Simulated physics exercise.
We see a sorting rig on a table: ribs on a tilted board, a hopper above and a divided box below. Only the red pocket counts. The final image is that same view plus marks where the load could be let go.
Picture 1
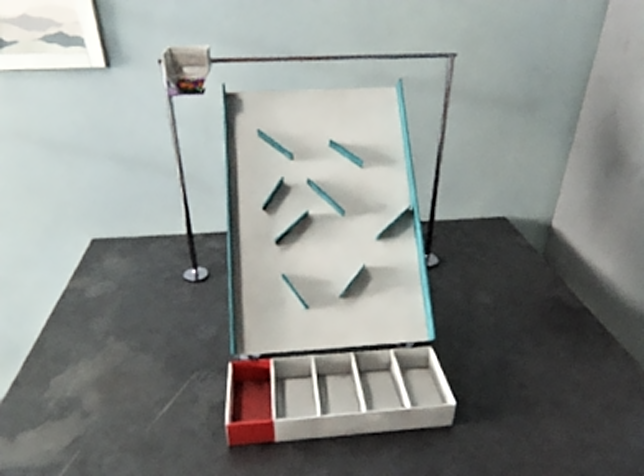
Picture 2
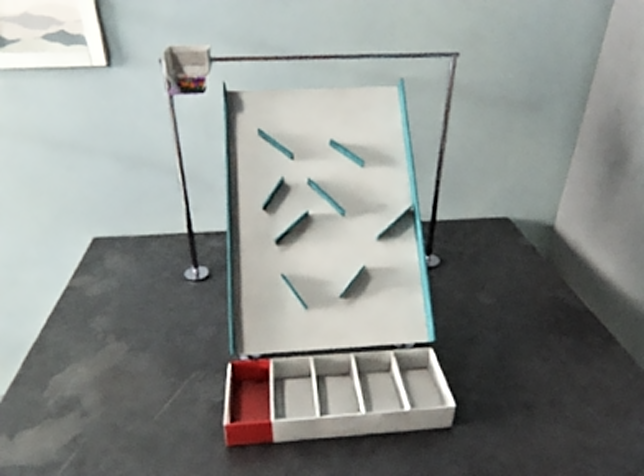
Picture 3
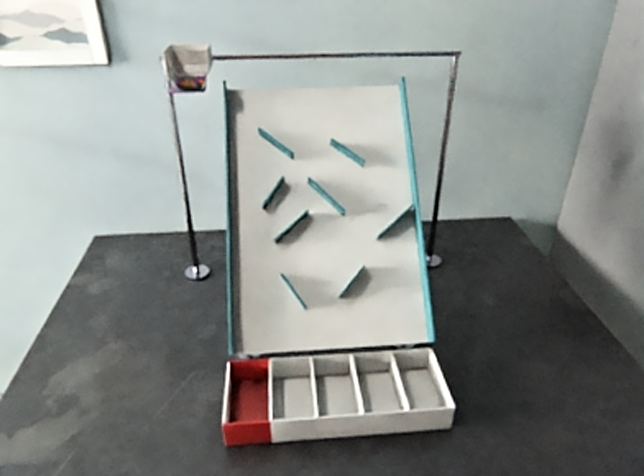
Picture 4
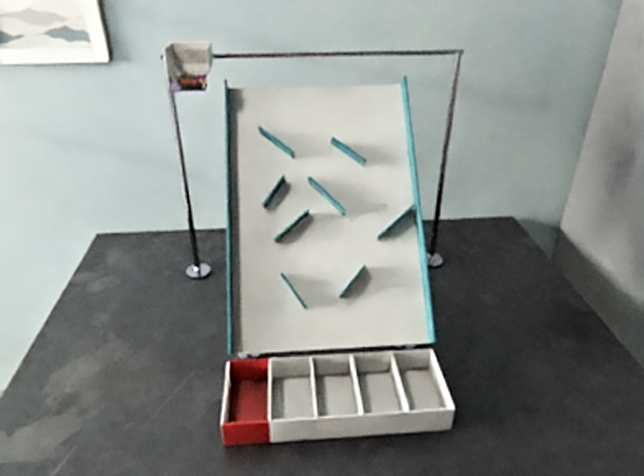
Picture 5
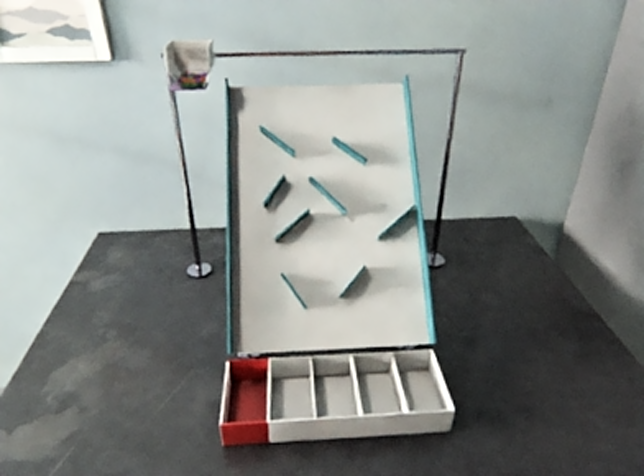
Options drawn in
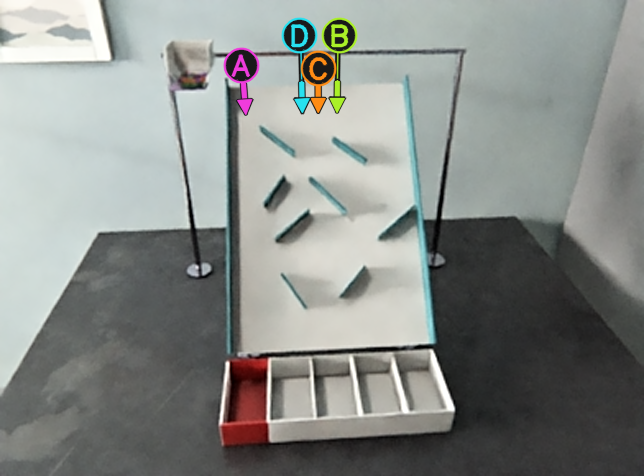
On a dark tabletop, a tilted white board with teal ribs stands motionless between a raised hopper and a divided red-and-white box.
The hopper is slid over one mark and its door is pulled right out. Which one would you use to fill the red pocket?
A is best.
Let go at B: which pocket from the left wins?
It is the second one.
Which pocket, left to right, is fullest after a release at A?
It is the first one.
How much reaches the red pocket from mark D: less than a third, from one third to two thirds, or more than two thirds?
Mark D gives less than a third.
On the marked copy, mark A meets the board at (245, 109); mark B meets the board at (337, 107); mark C meets the board at (318, 107); mark D meets the board at (302, 107).
Choosing A, close to two thirds in the red pocket, close to a quarter in other pockets, a small share outside the box.
Choosing B, a small share in the red pocket, the bulk in other pockets.
Choosing C, close to a quarter in the red pocket, the bulk in other pockets, only a few outside the box.
Choosing D, a small share in the red pocket, the bulk in other pockets, a small share outside the box.
